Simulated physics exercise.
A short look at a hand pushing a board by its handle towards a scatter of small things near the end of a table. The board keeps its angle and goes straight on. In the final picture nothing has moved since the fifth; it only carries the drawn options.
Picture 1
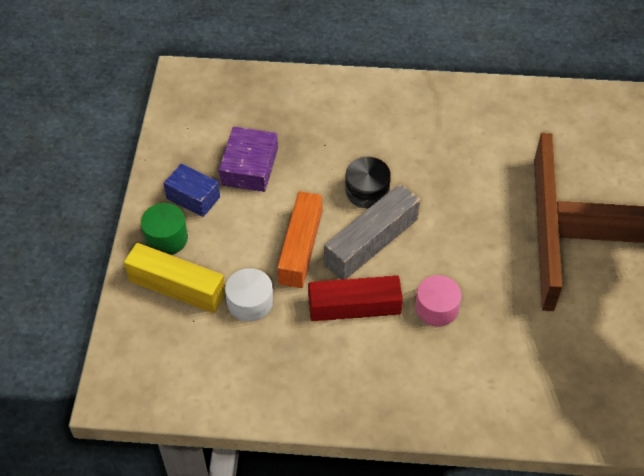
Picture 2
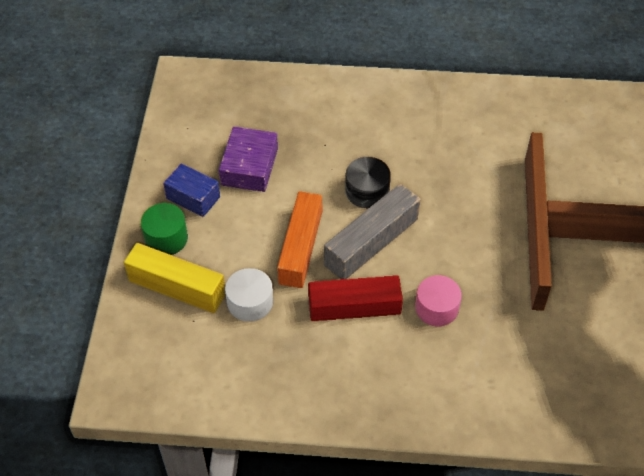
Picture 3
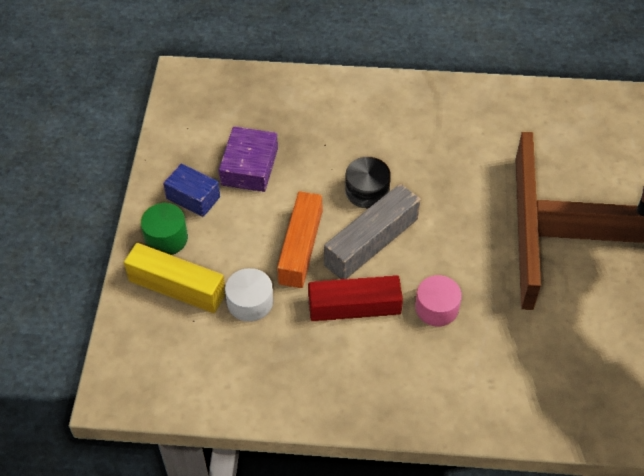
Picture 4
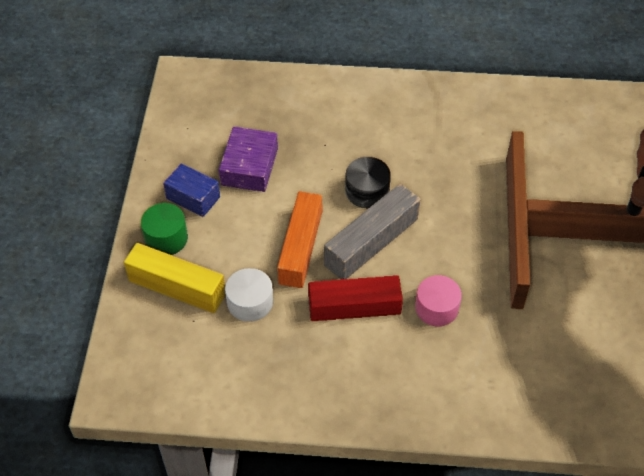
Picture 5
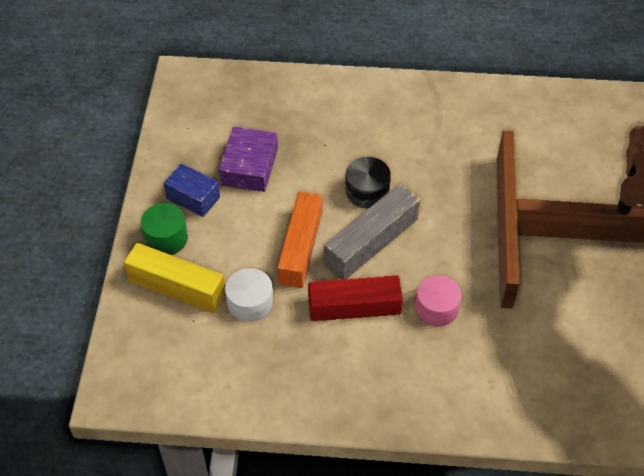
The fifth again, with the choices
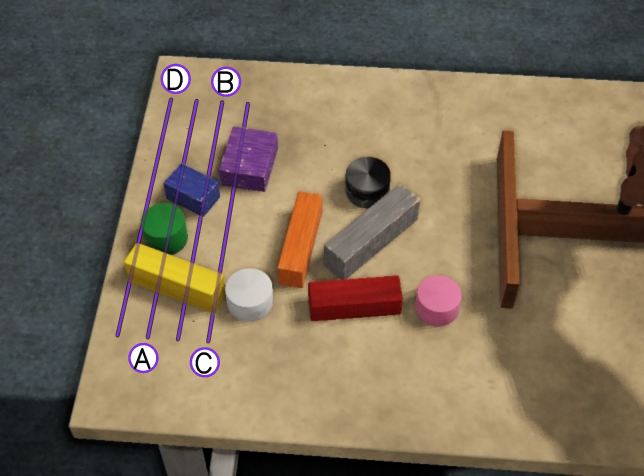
A hand slides a wooden board slowly left across the table, while the scattered blocks stay still.
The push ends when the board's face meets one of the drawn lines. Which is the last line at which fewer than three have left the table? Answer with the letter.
It can go as far as A.
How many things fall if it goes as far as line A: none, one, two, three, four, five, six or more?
By then, two.
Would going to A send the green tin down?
Yes.
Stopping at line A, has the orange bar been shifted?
Yes.
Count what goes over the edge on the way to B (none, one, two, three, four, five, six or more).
By then, none.
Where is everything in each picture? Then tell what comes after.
In the first picture, grey bar (372, 231); blue block (192, 190); white tin (250, 295).
In the second picture, board (541, 205); yellow stick (176, 278).
In the third picture, board (530, 204); black tin (367, 183).
In the fourth picture, board (521, 203); orange bar (301, 239).
In the fifth picture, board (511, 203); pink tin (438, 301); grey bar (372, 231); blue block (192, 190).
On the marked copy, A at (174, 209); B at (202, 211); C at (230, 213); D at (147, 208).
With A. Early on, board (388, 195); pink tin (387, 313); red stick (318, 304).
Further on, board (268, 188); purple block (217, 149); orange bar (219, 234).
At the end, board (175, 182); green tin over the edge; blue block over the edge; two fallen.
As for the rest, B is within the limit but short; C is within the limit but short; D drops four.
